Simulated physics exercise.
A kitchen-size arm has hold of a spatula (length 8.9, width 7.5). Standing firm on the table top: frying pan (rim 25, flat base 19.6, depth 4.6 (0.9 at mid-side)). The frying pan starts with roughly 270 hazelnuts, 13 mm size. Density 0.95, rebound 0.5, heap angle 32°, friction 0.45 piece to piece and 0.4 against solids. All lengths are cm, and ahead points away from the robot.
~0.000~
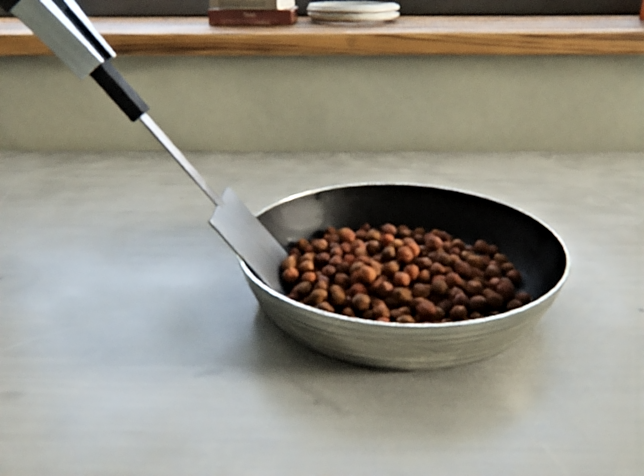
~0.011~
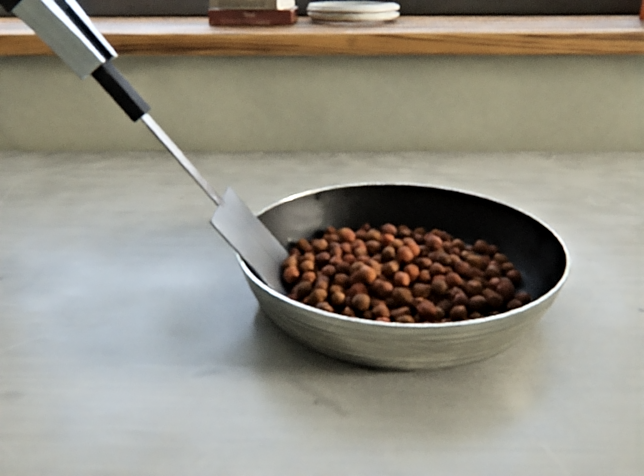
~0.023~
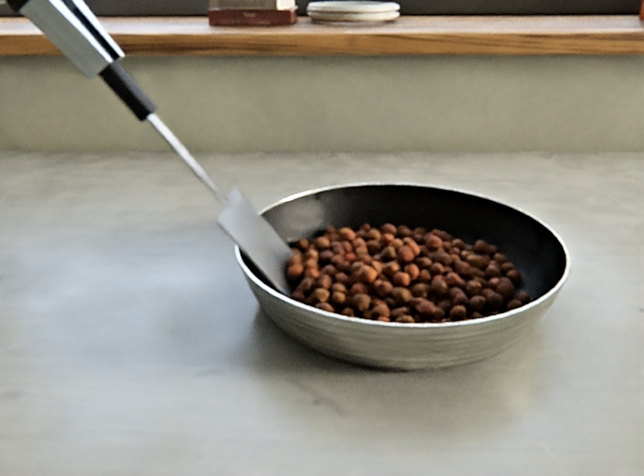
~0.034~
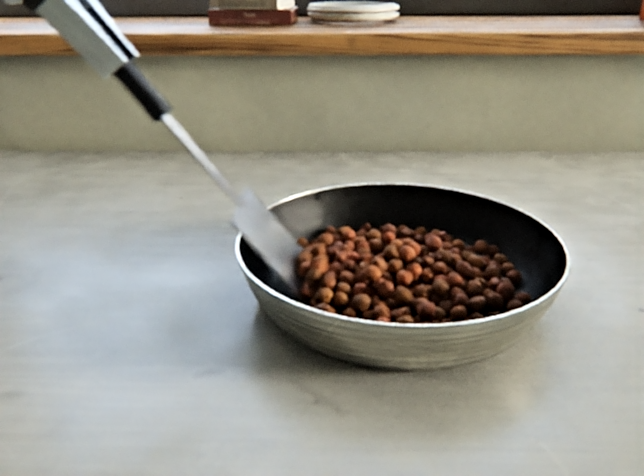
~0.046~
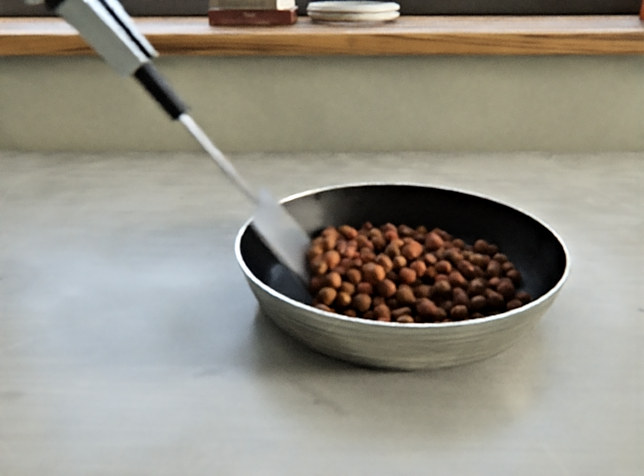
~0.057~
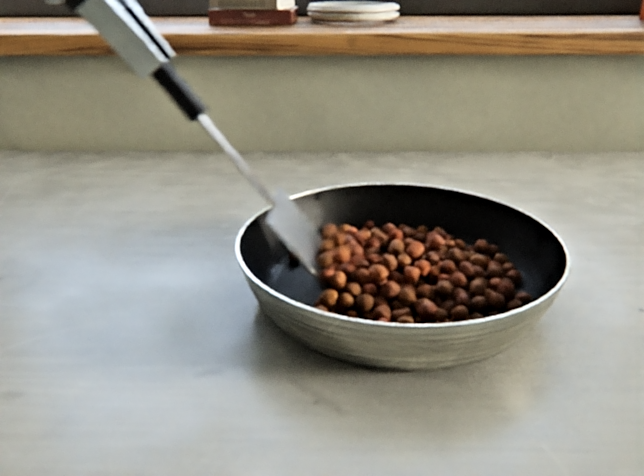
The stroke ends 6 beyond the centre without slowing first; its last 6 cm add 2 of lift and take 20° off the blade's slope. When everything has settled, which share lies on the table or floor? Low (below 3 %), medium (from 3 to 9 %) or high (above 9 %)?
On the table or floor the share is medium, from 3 to 9 %.
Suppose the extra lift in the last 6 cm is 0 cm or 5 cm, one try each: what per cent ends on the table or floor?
Some 0 and 15 per cent.
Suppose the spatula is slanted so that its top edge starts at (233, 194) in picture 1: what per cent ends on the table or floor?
About 5 per cent.
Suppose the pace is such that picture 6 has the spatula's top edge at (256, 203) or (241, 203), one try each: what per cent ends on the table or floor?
About 0 and 0 per cent.
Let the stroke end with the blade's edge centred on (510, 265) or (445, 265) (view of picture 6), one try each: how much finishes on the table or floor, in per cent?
About 15 and 0 per cent.
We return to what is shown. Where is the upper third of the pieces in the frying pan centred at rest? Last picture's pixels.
Near (507, 268).
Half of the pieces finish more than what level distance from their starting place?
Some 3 cm.
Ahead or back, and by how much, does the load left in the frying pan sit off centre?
Roughly 4.5 cm ahead.
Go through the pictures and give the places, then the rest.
Spatula top edge at (219, 203), sloping 53°; upper third of the load around (393, 271), from x 285 to 525, top at y 230; 271 in the frying pan, in the first frame.
Spatula top edge at (220, 203), sloping 53°; upper third of the load around (393, 271), from x 285 to 525, top at y 230, in the second frame.
Spatula top edge at (226, 203), sloping 53°; upper third of the load around (393, 271), from x 285 to 525, top at y 230, in the third frame.
Spatula top edge at (240, 203), sloping 53°; upper third of the load around (387, 268), from x 285 to 525, top at y 230, in the fourth frame.
Spatula top edge at (257, 203), sloping 53°; upper third of the load around (384, 266), from x 285 to 525, top at y 230, in the fifth frame.
Spatula top edge at (274, 203), sloping 53°; upper third of the load around (382, 263), from x 285 to 525, top at y 225; 271 in the frying pan, in the sixth frame.
After 0.08 s, sloping 53°, highest piece 5 above the table; 271 in the frying pan.
After 0.11 s, sloping 46°, highest piece 6 above the table; 271 in the frying pan.
After 0.33 s, sloping 33°, highest piece 6 above the table; 259 in the frying pan, 9 on the table or floor, 3 on the blade or in flight.
After 1.38 s, sloping 33°, highest piece 5 above the table; 258 in the frying pan, 13 on the table or floor.
At rest, 258 in the frying pan, 13 on the table or floor. That is 5 % on the table or floor.
